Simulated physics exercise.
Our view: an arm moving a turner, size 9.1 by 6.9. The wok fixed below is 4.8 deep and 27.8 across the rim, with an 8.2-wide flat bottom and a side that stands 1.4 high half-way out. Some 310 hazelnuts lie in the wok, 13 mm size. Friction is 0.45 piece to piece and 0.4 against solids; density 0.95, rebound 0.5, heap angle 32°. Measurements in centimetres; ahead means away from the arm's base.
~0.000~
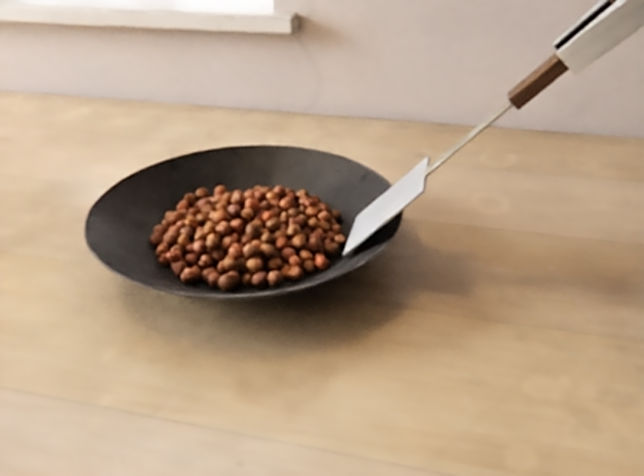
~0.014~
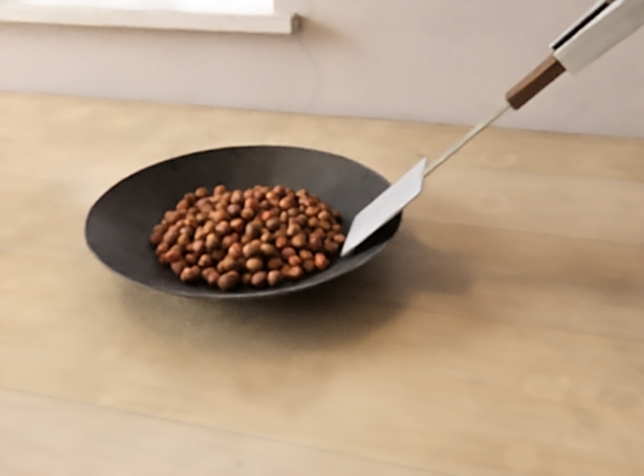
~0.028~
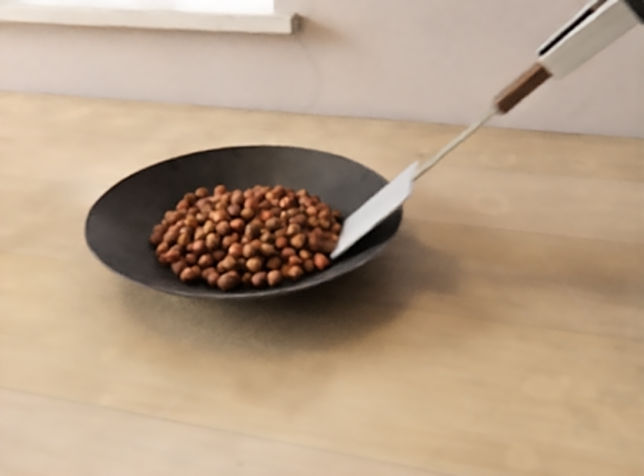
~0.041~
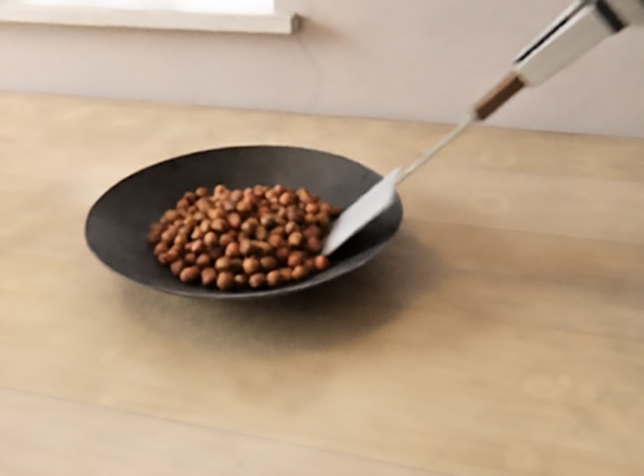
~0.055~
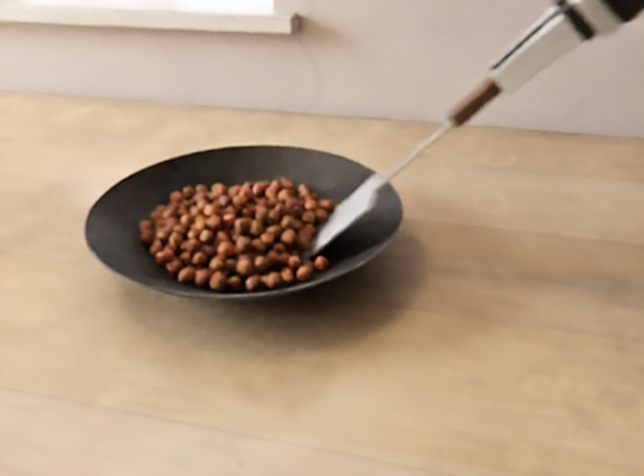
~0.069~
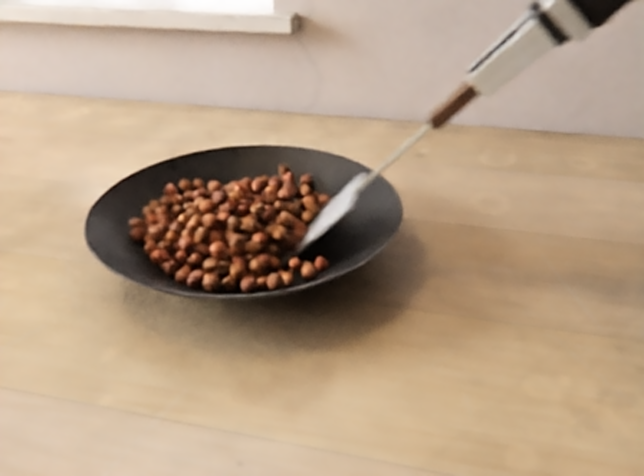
On a wooden tabletop, a mechanical arm sliding a turner leftward into a dark wok, pushing a heap of hazelnuts slightly left.
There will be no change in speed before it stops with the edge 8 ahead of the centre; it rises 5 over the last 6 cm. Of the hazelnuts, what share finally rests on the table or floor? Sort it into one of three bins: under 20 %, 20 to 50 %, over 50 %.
Bin: 20 to 50 %.
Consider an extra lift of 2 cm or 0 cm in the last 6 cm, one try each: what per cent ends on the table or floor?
40 and 35 per cent.
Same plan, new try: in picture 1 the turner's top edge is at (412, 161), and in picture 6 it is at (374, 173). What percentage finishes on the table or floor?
I'd put it at roughly 10 per cent.
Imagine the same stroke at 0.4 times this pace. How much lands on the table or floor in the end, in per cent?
The share would be near 5 in a hundred.
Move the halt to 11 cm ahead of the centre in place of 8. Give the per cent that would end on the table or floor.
Changed stop: Approx. 40 %.
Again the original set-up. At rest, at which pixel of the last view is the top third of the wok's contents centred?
The centre sits at about (174, 212).
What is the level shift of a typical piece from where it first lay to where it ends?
Some 6 cm.
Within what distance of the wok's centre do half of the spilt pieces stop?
About 38 cm out from the centre.
After 0.10 s, sloping 48°, highest piece 7 above the table; 314 in the wok.
After 0.14 s, sloping 48°, highest piece 8 above the table; 313 in the wok, 1 on the blade or in flight.
After 0.35 s, sloping 48°, highest piece 13 above the table; 226 in the wok, 51 on the table or floor, 37 on the blade or in flight.
After 1.40 s, sloping 48°, highest piece 6 above the table; 224 in the wok, 90 on the table or floor.
In the end, 224 in the wok, 90 on the table or floor. That is 29 % on the table or floor.
